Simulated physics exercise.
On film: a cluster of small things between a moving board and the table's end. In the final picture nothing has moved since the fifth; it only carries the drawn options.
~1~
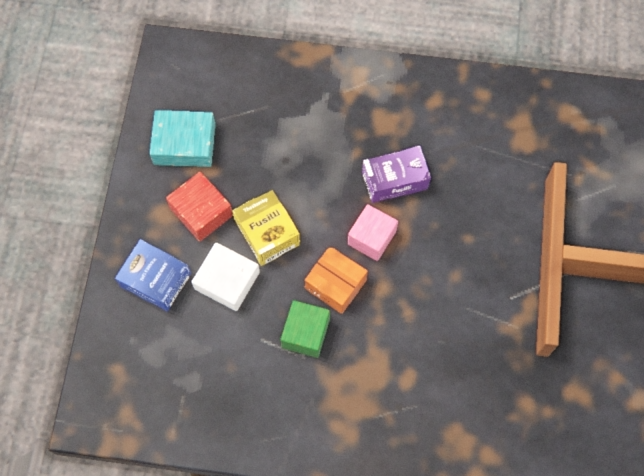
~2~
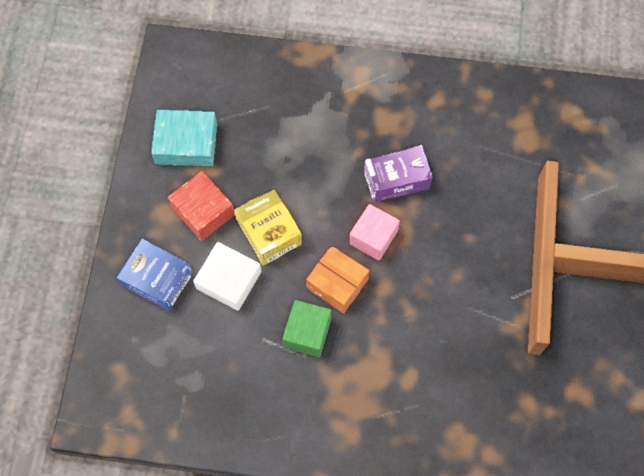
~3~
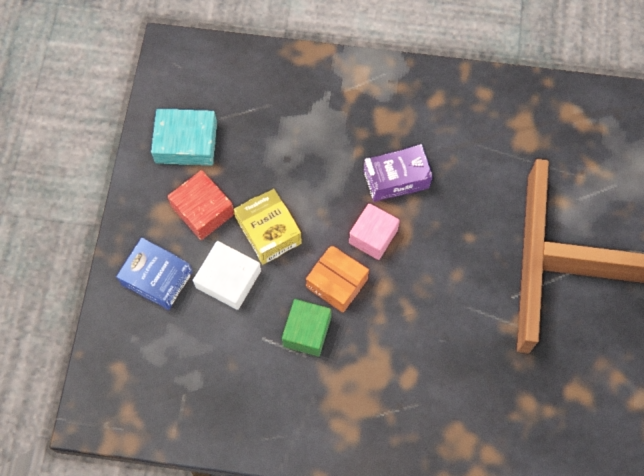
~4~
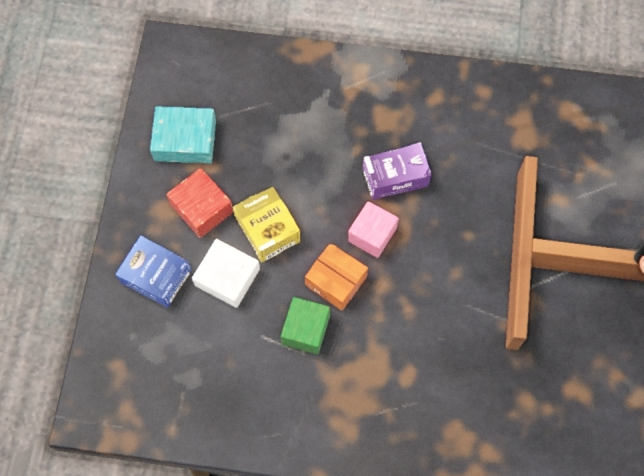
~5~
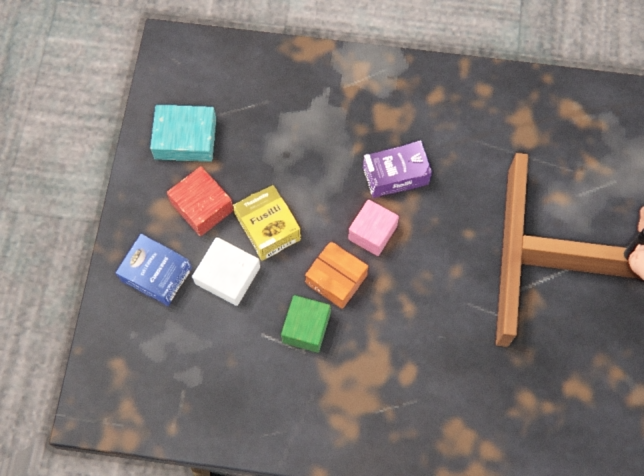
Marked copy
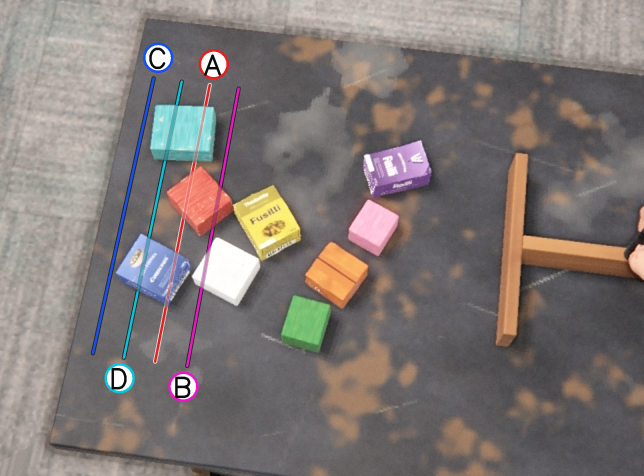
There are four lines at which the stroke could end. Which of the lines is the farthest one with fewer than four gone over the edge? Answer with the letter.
Up to line A.
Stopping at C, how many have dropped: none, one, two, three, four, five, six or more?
In all, six or more.
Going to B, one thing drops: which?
The blue packet.
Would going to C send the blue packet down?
Yes.
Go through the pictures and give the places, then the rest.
The first frame shows pink block (373, 233); white block (226, 277); red block (200, 207).
The second frame shows board (549, 249); green block (307, 329).
The third frame shows board (537, 247); purple packet (398, 173).
The fourth frame shows board (526, 244); orange box (336, 277).
The fifth frame shows board (516, 241); pink block (374, 228); white block (227, 272); red block (201, 201).
On the marked copy, A at (184, 216); B at (214, 220); C at (125, 209); D at (154, 212).
Following A. Soon after the start, board (395, 226); purple packet (362, 160); pink block (366, 229).
Later, board (276, 211); blue packet (137, 271); red block (170, 189).
In the end, board (184, 200); red block over the edge; blue packet over the edge; three fallen.
As for the rest, B is within the limit but short; C drops seven; D drops five.
